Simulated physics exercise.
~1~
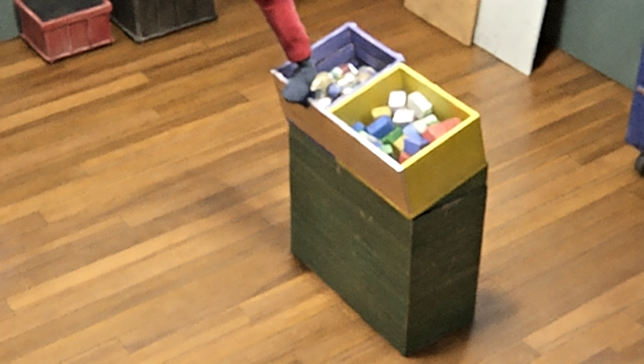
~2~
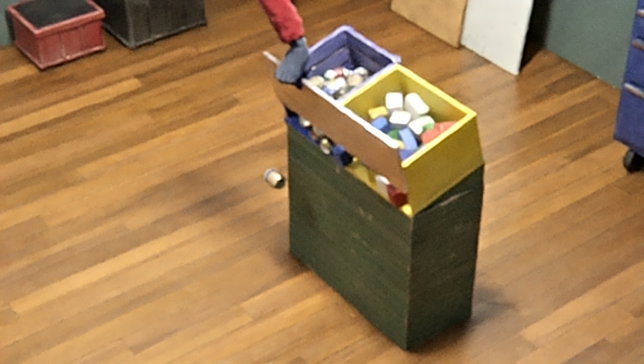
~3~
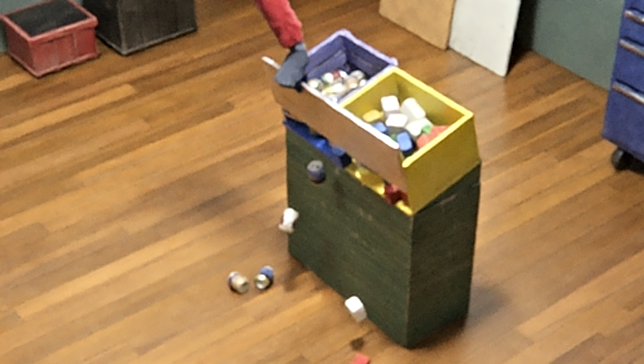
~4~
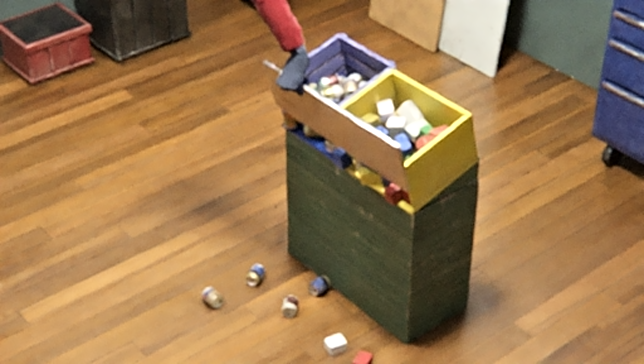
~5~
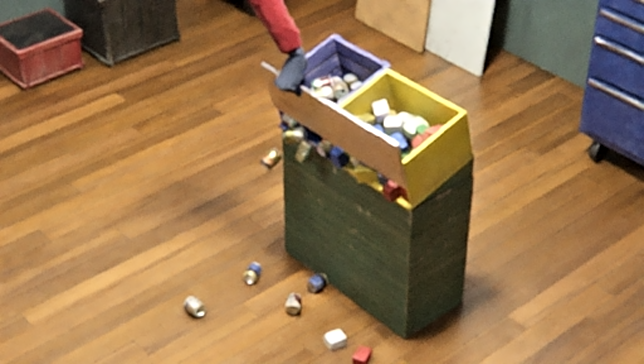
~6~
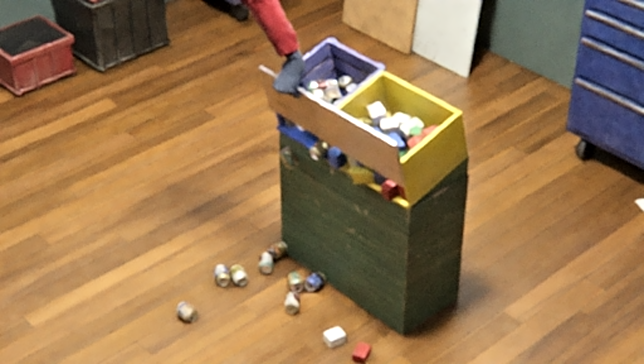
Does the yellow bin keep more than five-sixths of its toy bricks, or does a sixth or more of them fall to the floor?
The yellow bin keeps more than five-sixths of its bricks. Only a white one and a red one end up on the floor, which is fewer than one in six.
